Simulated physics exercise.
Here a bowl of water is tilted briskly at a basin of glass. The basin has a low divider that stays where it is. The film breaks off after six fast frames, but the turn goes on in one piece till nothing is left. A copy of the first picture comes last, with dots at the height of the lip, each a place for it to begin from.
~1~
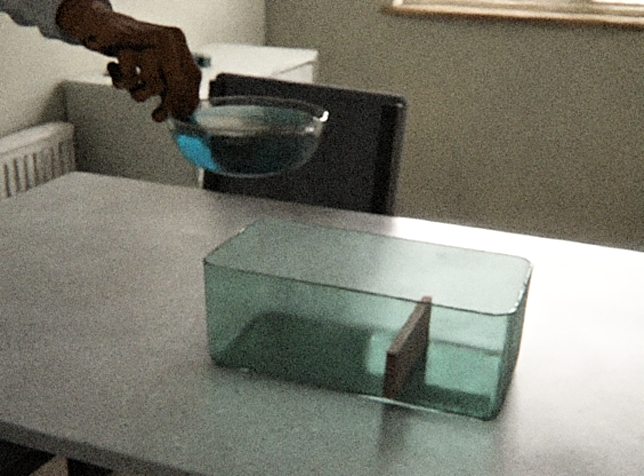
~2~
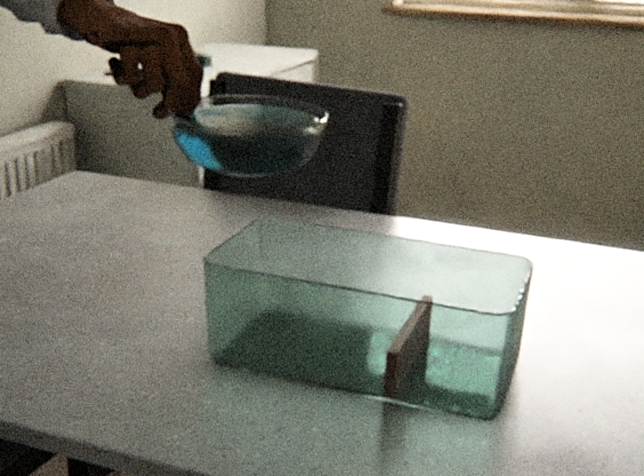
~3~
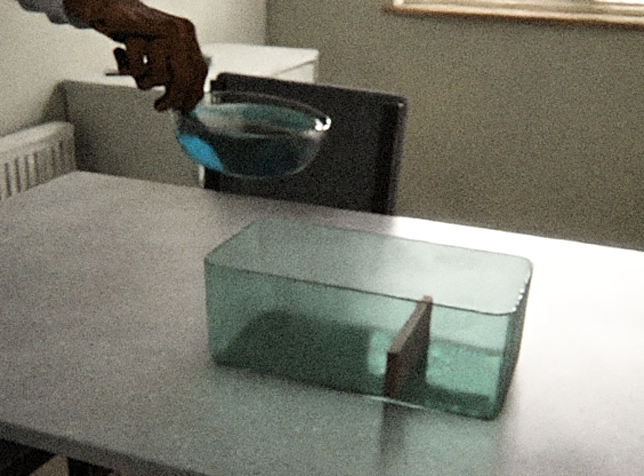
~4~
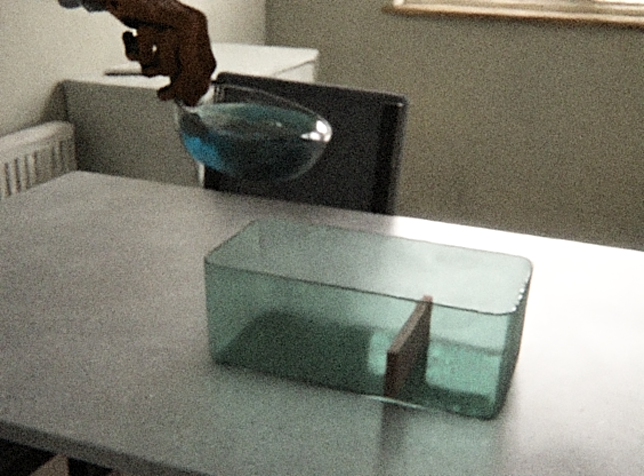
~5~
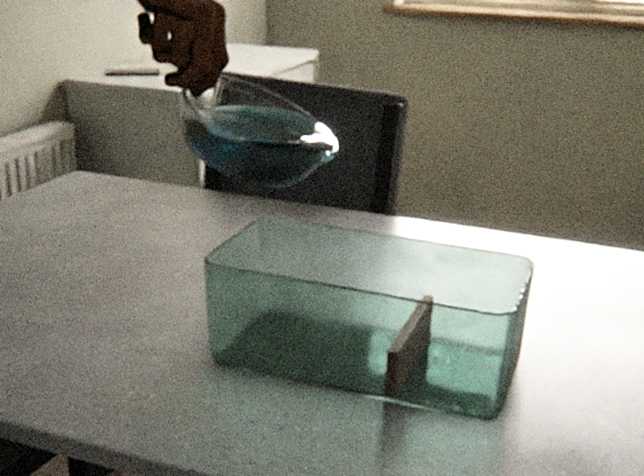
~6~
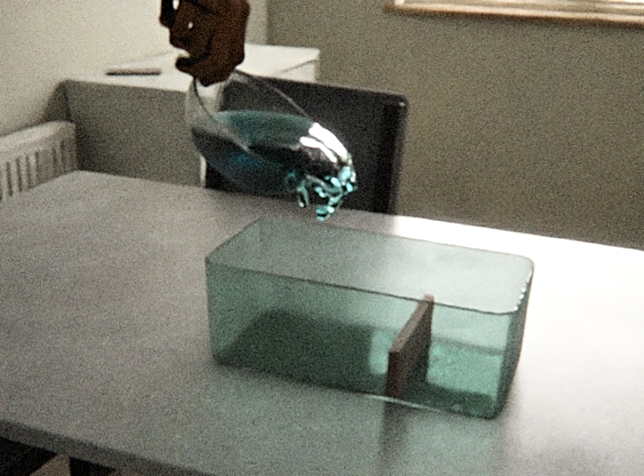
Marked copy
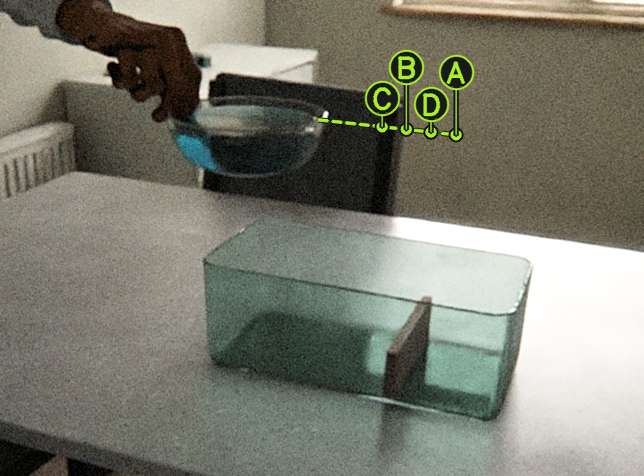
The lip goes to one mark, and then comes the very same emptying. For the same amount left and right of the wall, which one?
C works best here.
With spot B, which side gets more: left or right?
The right one.
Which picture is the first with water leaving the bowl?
In picture 5.
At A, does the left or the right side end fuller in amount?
The right side.
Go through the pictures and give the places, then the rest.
Upright, lip at (319, 119); basin from (211, 357) to (500, 420); top of the wall at (411, 322); nothing has left yet.
Upright, lip at (320, 121); nothing has left yet.
Tipped about 6°, lip at (322, 128); nothing has left yet.
Tipped about 14°, lip at (323, 138); nothing has left yet.
Tipped about 24°, lip at (323, 152); water is over the lip, down to (326, 158).
Tipped about 36°, lip at (321, 168); water is over the lip, down to (329, 213).
On the marked copy, A at (456, 134); B at (406, 129); C at (382, 126); D at (431, 132).
With A, about 18 % ends left of the wall and 79 % right of it; 3 % is lost outside.
With B, about 27 % ends left of the wall and 71 % right of it.
With C, about 45 % ends left of the wall and 53 % right of it.
With D, about 22 % ends left of the wall and 77 % right of it.
